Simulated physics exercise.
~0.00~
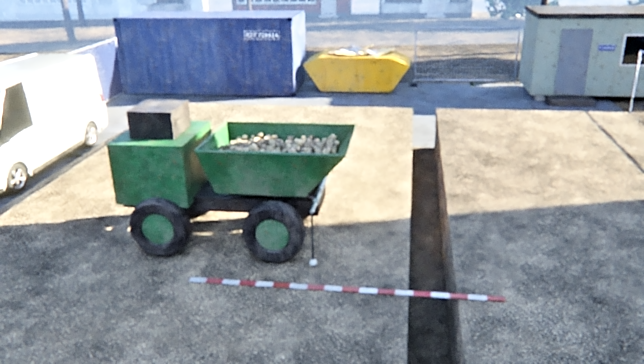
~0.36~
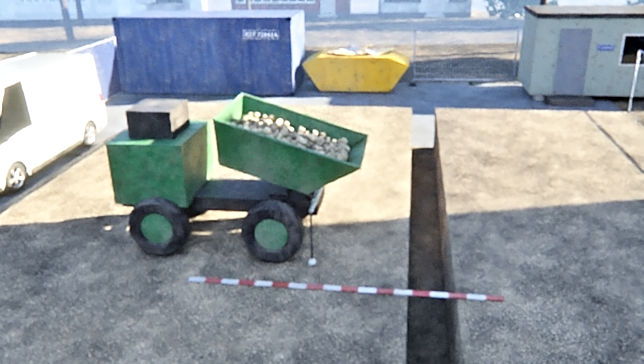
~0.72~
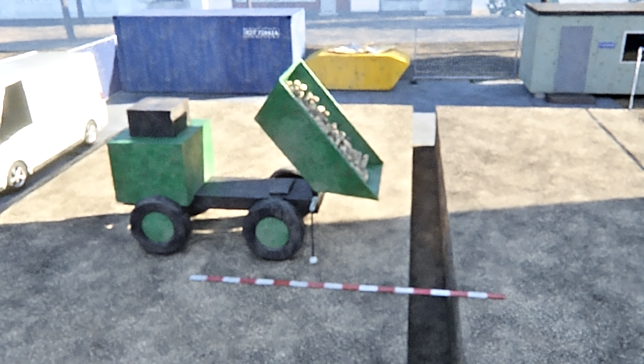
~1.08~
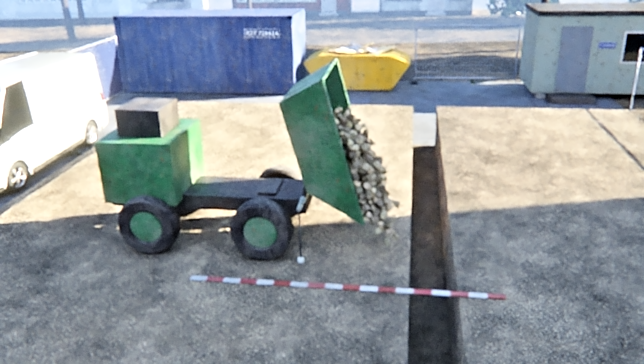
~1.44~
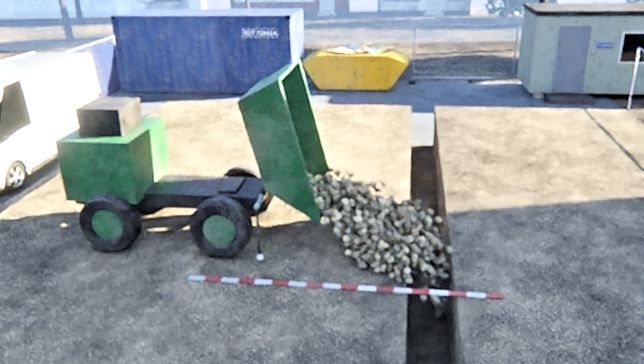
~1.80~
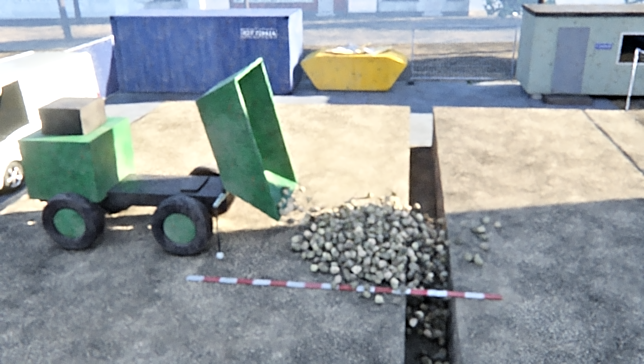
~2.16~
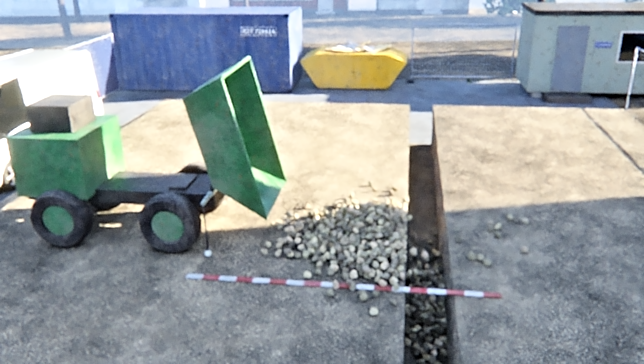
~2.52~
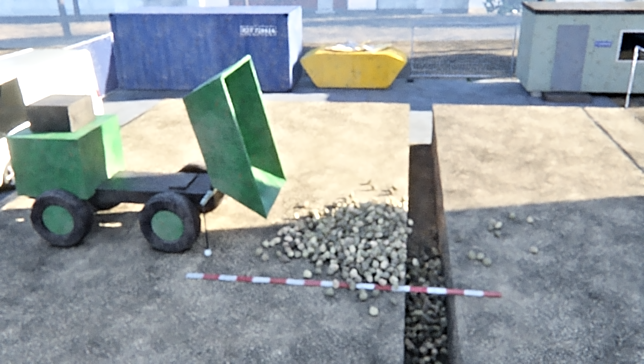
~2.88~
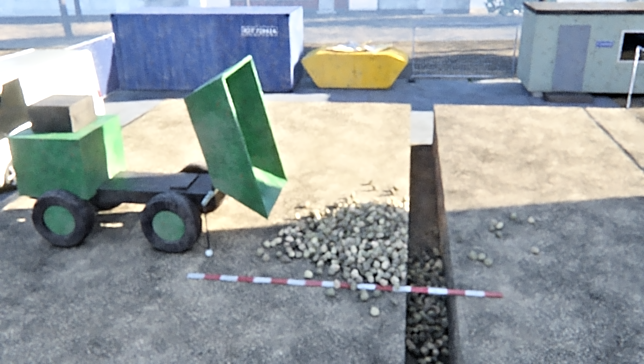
The footage shows a green dumper tipping its skip steeply to the right and rolling left as grey stones pour out beside a trench. Most settle in a heap short of it, some lie inside and a few beyond, while the dumper stands still, its emptied skip raised.
